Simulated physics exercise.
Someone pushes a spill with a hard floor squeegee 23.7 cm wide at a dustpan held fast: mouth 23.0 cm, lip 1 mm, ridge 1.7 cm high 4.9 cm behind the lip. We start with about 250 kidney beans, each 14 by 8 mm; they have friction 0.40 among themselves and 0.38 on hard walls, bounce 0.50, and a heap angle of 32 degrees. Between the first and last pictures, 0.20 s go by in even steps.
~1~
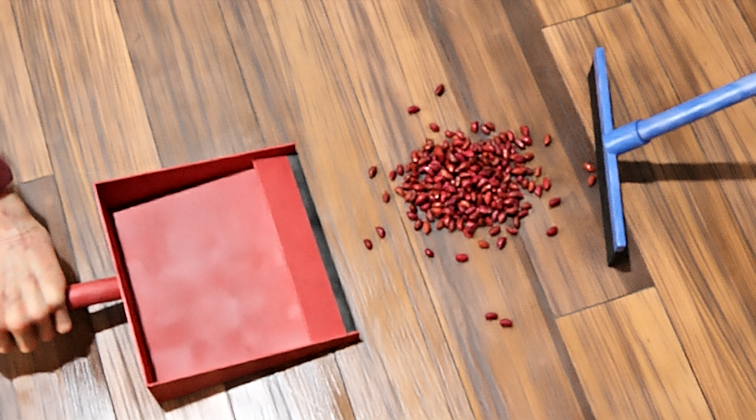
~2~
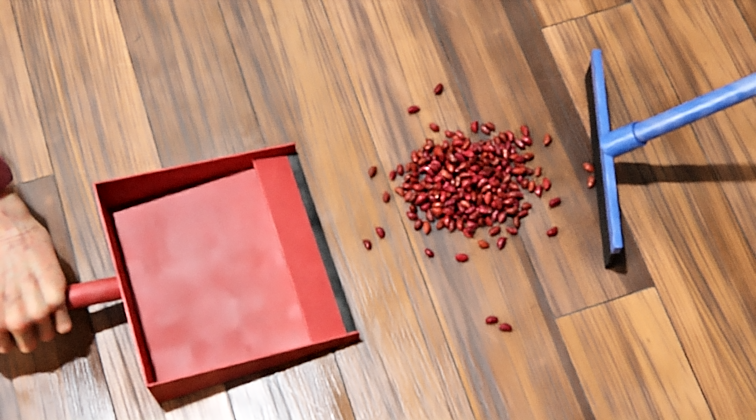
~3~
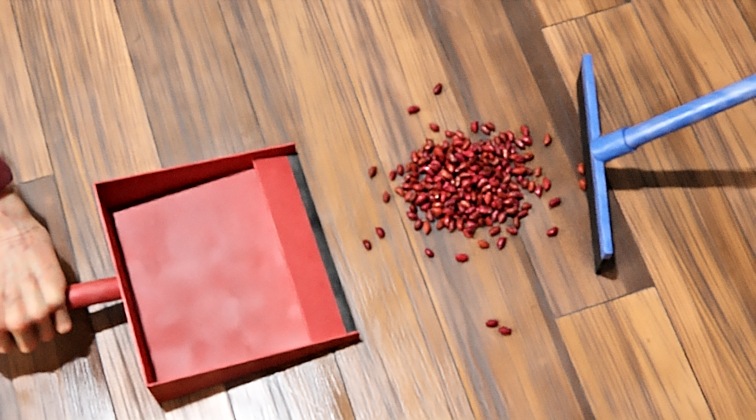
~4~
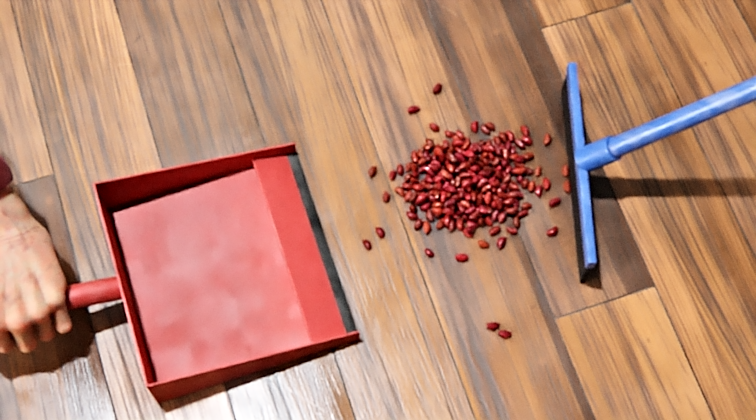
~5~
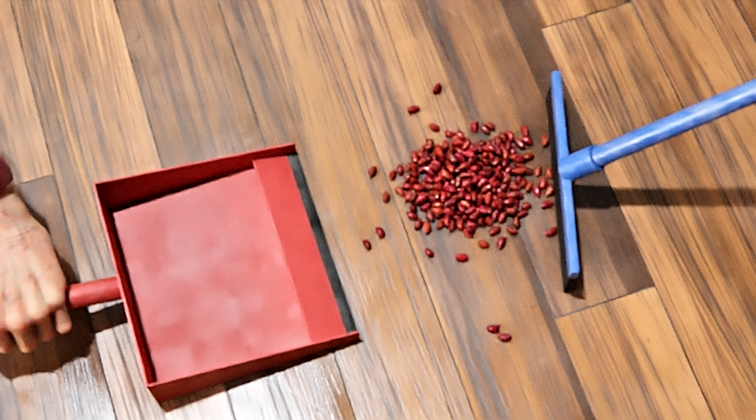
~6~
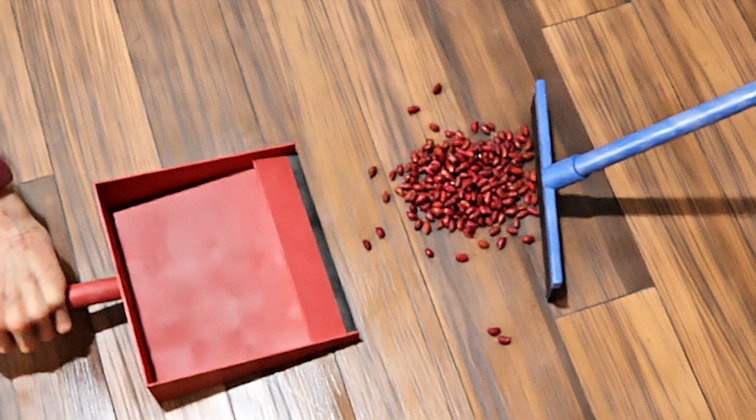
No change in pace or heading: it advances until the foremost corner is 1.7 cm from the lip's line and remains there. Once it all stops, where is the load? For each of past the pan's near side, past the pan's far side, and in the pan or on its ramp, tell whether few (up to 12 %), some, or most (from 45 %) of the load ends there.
Past the pan's near side: Few, past the pan's far side: Few, in the pan or on its ramp: Few.
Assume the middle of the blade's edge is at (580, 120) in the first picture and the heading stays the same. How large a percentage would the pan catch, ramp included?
Roughly 15 percent would end up there.
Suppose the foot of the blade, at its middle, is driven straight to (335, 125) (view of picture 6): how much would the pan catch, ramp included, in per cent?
Some 20 per cent.
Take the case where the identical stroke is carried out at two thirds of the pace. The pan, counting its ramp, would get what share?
Then some 5 in a hundred.
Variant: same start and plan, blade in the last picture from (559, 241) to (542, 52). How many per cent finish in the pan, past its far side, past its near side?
Per cent by place - pan 25, far side 30, near side 0.
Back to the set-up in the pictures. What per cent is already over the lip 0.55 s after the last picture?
By that time, around 10 percent.
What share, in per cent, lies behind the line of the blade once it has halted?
Some 20 percent, give or take.
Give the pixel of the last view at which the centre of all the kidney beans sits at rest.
I'd say roughly (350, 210).
Then, 0.18 s after the last picture, middle of the blade 14 cm from the lip; 0 % over the lip, far side 0 %, near side 0 %.
Then, 0.30 s after the last picture, middle of the blade 8 cm from the lip; 0 % over the lip, far side 5 %, near side 0 %.
Then, 0.55 s after the last picture, middle of the blade 5 cm from the lip; 10 % over the lip, far side 5 %, near side 0 %.
In the end, near side 0 %, far side 5 %, pan 5 %, in front of the lip or behind the blade 85 %.
